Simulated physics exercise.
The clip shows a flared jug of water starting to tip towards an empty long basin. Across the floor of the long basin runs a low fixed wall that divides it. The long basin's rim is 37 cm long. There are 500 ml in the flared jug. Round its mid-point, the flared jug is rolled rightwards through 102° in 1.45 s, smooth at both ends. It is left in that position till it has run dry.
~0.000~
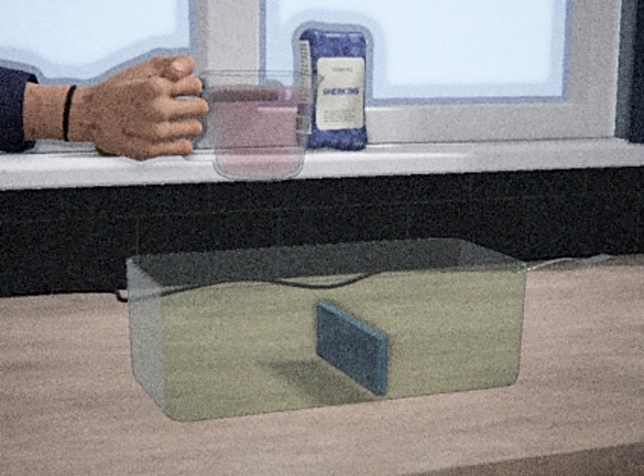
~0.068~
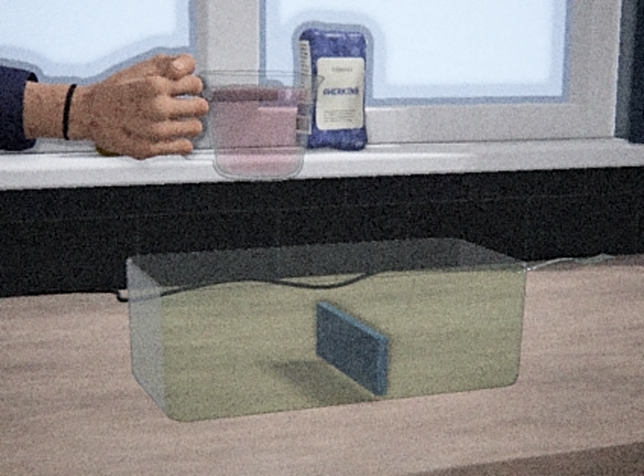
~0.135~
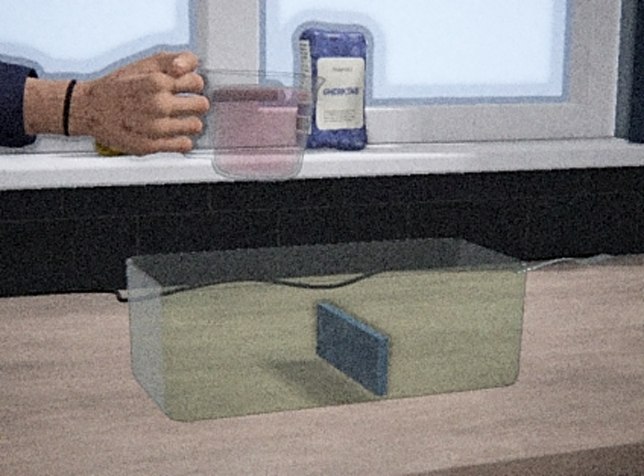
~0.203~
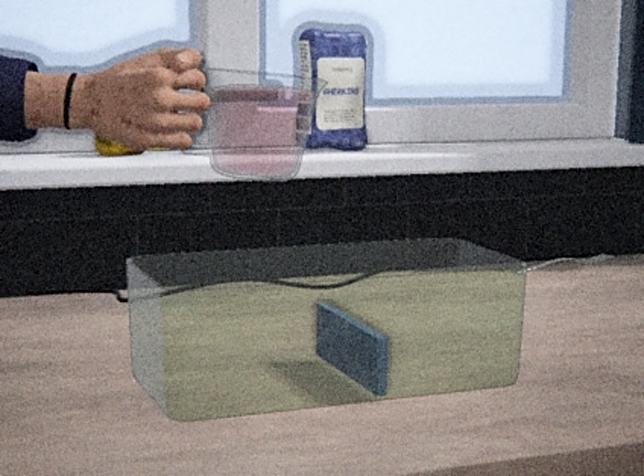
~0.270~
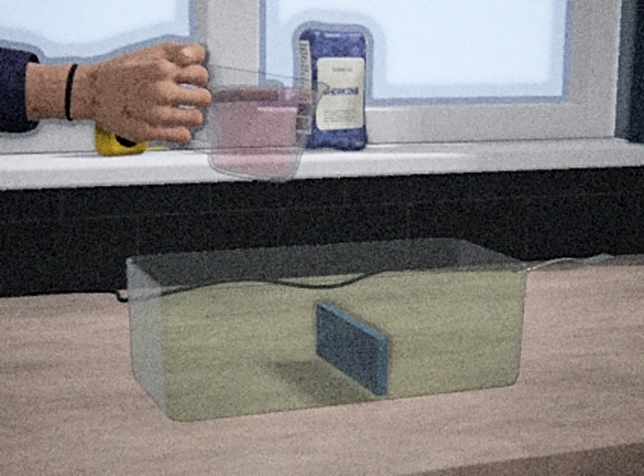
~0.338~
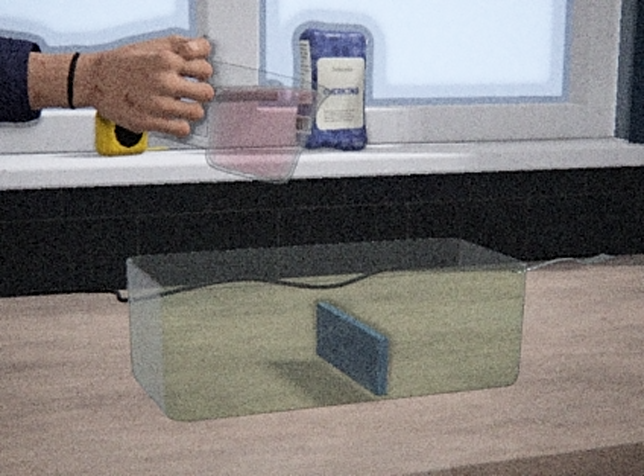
On a kitchen counter by a window, a hand gradually tilting a clear jug of pinkish liquid rightwards above a long transparent basin.
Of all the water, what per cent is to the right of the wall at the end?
I would say 88 percent.
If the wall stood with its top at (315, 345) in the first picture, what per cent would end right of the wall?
Roughly 95 %.
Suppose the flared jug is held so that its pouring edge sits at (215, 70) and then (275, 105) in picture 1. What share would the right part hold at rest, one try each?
The first try gives around 0 percent, the second around 10 percent.
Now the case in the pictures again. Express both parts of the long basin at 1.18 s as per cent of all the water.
Around 1 on the left and around 70 on the right.
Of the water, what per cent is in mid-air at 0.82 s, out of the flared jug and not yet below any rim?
I'd put it at about 20 percent.
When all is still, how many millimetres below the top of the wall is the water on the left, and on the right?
Close to 56 mm left and close to 38 mm right.
Then, 0.82 s in, the tilt is 62° and 68 per cent is still to pour, 0 is left of the wall and 12 right of it.
Then, 1.18 s in, the tilt is 93° and 15 per cent is still to pour, 1 is left of the wall and 71 right of it.
Then, 1.55 s in, the tilt is 102° and 0 per cent is still to pour, 11 is left of the wall and 88 right of it.
Then, 1.95 s in, the tilt is 102° and 0 per cent is still to pour, 11 is left of the wall and 88 right of it.
Finally, 11 per cent lies left of the wall, 88 right of it and 1 outside.
